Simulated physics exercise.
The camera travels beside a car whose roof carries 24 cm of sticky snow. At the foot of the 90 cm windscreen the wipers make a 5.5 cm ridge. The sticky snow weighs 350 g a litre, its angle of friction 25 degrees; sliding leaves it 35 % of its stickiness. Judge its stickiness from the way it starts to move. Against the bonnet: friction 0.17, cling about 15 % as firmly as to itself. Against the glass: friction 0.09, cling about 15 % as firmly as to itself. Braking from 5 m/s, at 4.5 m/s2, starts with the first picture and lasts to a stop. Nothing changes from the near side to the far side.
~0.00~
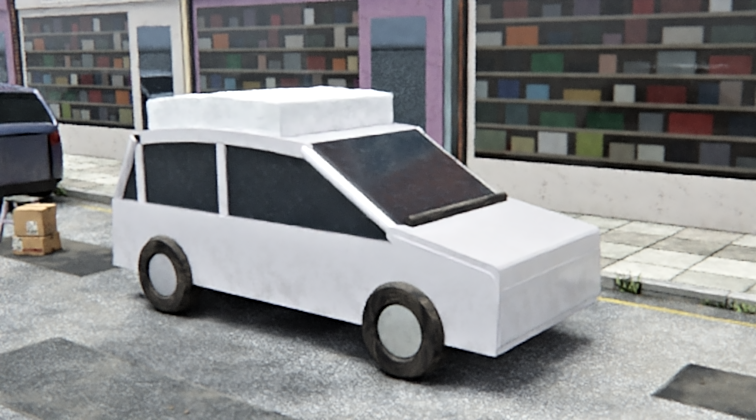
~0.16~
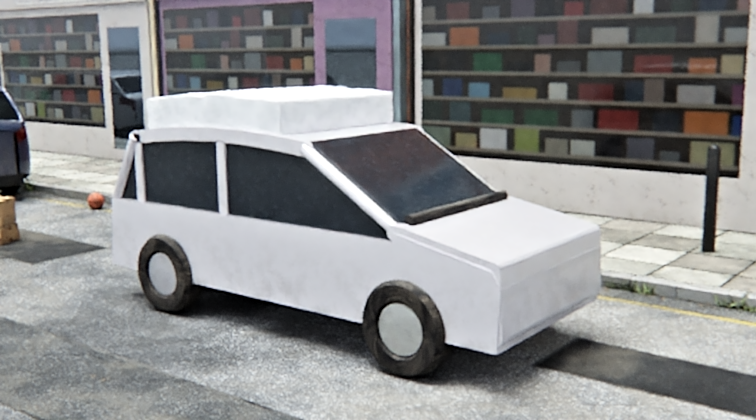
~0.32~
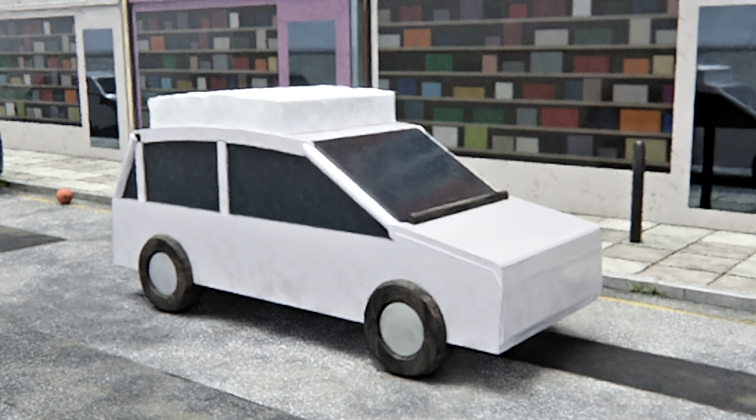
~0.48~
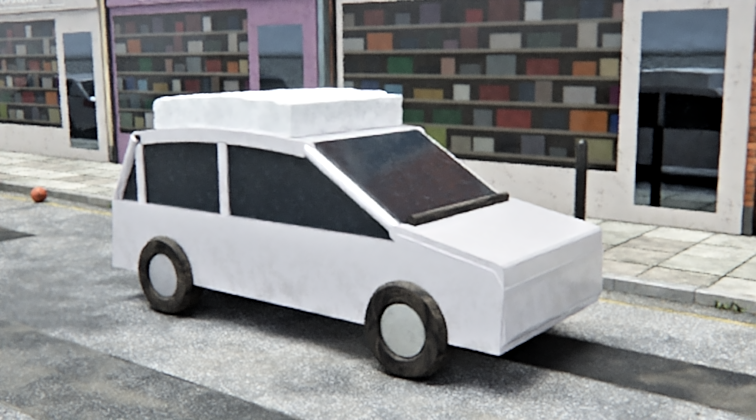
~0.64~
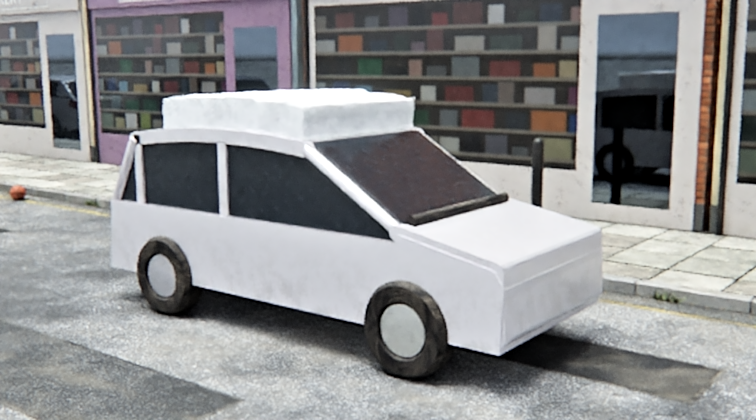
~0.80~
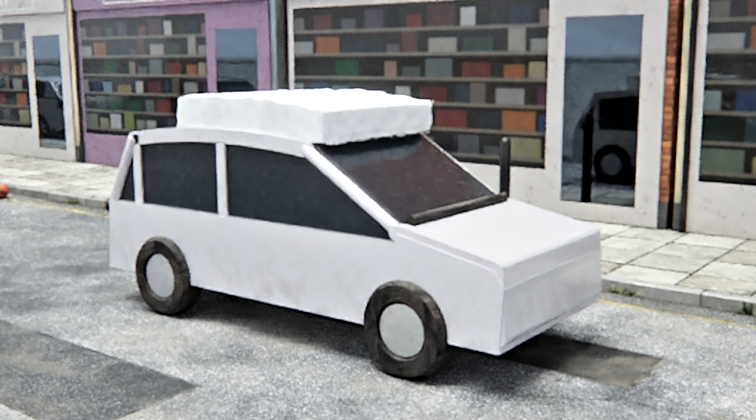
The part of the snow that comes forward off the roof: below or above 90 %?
Expect above 90 %.
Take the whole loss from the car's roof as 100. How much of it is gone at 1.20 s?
Some 60 per cent.
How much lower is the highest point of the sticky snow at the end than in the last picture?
About 55 cm.
After 1.20 s, 36 % of the snow is on the roof, 50 % on the glass, 14 % on the bonnet and none has gone off the nose.
After 1.67 s, none of the snow is on the roof, 12 % on the glass, 72 % on the bonnet and 16 % has gone off the nose.
After 2.14 s, none of the snow is on the roof, 5 % on the glass, 23 % on the bonnet and 72 % has gone off the nose.
After 2.61 s, none of the snow is on the roof, 5 % on the glass, 7 % on the bonnet and 88 % has gone off the nose.
After 3.20 s, at the end, none of the snow is on the roof, 5 % on the glass, 5 % on the bonnet and 91 % has gone off the nose.
